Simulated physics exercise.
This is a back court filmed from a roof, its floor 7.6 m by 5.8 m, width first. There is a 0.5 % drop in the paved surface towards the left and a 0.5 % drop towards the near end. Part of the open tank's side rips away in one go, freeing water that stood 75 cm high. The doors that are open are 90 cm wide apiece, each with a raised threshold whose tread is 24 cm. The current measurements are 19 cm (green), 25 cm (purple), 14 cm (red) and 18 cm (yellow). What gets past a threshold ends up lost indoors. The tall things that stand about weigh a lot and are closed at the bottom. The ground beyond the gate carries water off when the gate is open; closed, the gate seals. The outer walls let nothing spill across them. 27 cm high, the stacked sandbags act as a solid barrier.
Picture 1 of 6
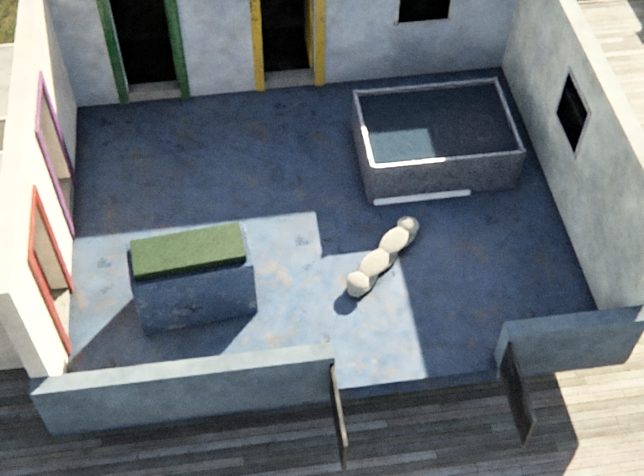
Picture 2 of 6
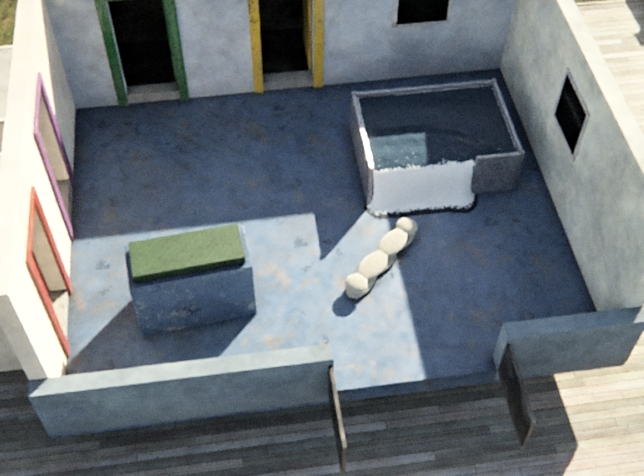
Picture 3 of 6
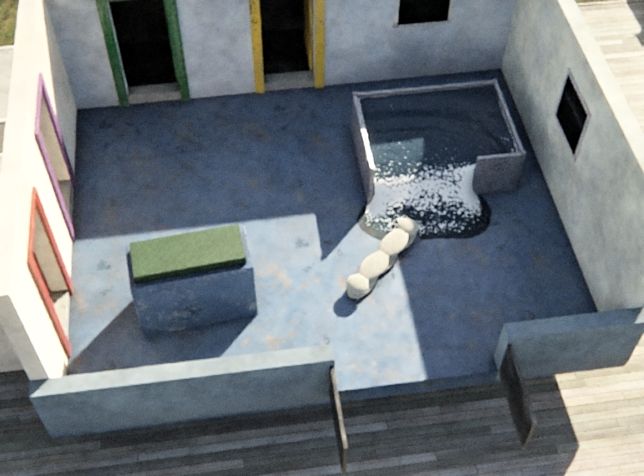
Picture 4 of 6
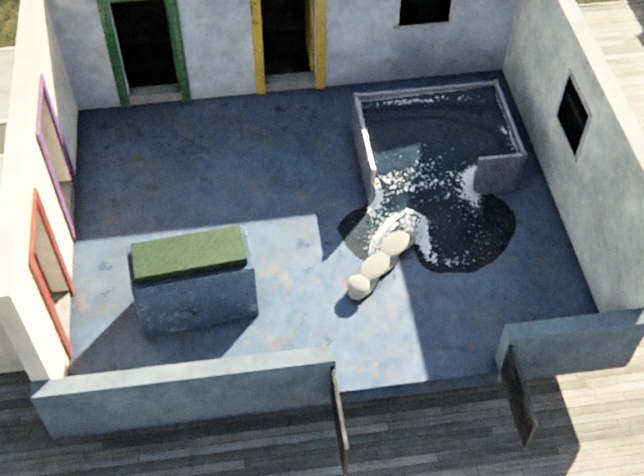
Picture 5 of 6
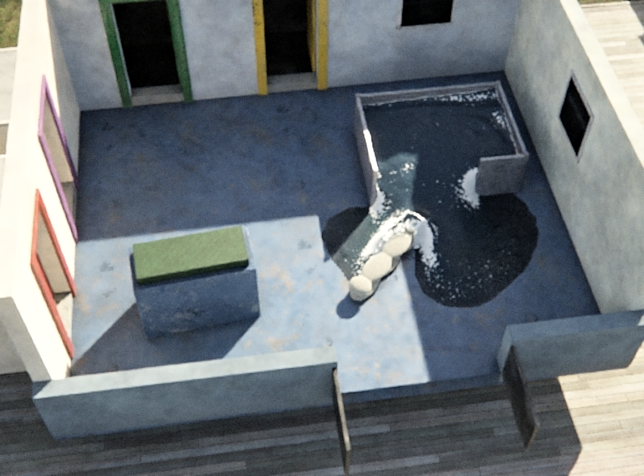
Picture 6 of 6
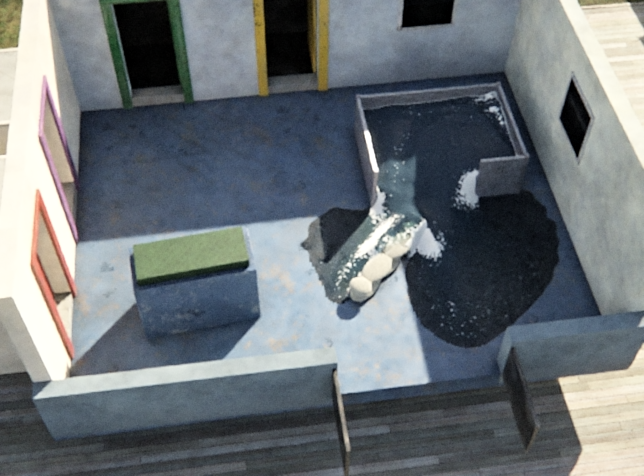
The video shows a walled court seen from above, where part of an open tank's near side gives way and dark, foaming water pours out, spreads around a row of pale sandbags, and covers more of the blue floor.
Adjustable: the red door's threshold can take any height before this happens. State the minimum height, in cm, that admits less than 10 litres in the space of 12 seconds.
7.5 cm, roughly.
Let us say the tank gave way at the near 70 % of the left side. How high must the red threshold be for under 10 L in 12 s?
Close to 25 cm at the least.
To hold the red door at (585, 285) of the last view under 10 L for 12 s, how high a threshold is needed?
Minimum: Close to 19 cm.
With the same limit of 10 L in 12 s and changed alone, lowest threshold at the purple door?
Purple: Roughly 5.5 cm.
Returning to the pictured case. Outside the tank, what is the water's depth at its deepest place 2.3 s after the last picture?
Up to some 24 centimetres, I'd say.
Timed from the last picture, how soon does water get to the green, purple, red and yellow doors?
Green = 5.0 s, purple = 2.4 s, red = 2.2 s, yellow = 6.5 s.
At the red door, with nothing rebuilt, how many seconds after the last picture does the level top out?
3.0 s.
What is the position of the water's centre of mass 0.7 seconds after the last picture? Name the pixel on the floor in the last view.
The centre of all the water is around (434, 210).
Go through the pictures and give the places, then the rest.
The open tank at (436, 124) is whole and still, 75 cm deep; the red door at (53, 278) is dry, in the first picture.
The gap is at (422, 184), the front 0.3 m out at (463, 209); the back of the open tank holds 75 cm, in the second picture.
The gap is at (422, 187), the front 0.8 m out at (457, 235); the back of the open tank holds 74 cm, in the third picture.
Water pours out at (423, 189) and has run 1.4 m, to (455, 268); about 12 cm deep outside, 66 cm at the back, in the fourth picture.
Water pours out at (425, 190) and has run 2.0 m, to (463, 302); about 8 cm deep outside, 64 cm at the back, in the fifth picture.
The front is at a hidden place, 2.6 m from the gap at (425, 191); 6.0 m2 of floor is wet, 62 cm left at the back; the red door at (56, 282), 5.7 m from the gap, is still 3.7 m from the nearest water, in the sixth picture.
Then, 0.7 s after the last picture water covers 30 % of the floor, deepest (46 cm) near (413, 224); it has not reached the red door.
Then, 2.3 s after the last picture water covers 50 % of the floor, deepest (24 cm) near (413, 224); 3 cm at the red door, 0 litres in over its 14 cm threshold.
Then, 11.3 s after the last picture water covers 95 % of the floor, deepest (8 cm) near (181, 213); 5 cm at the red door, 0 litres in over its 14 cm threshold.
At the red door as built, the water peaked near 13 cm, 3.1 s after the last picture.
Run again over the same 12 s with other heights there, 17 litres in over 6.5 cm, 6 litres over 9 cm. The limit of 10 litres is kept from about 7.5 cm up.
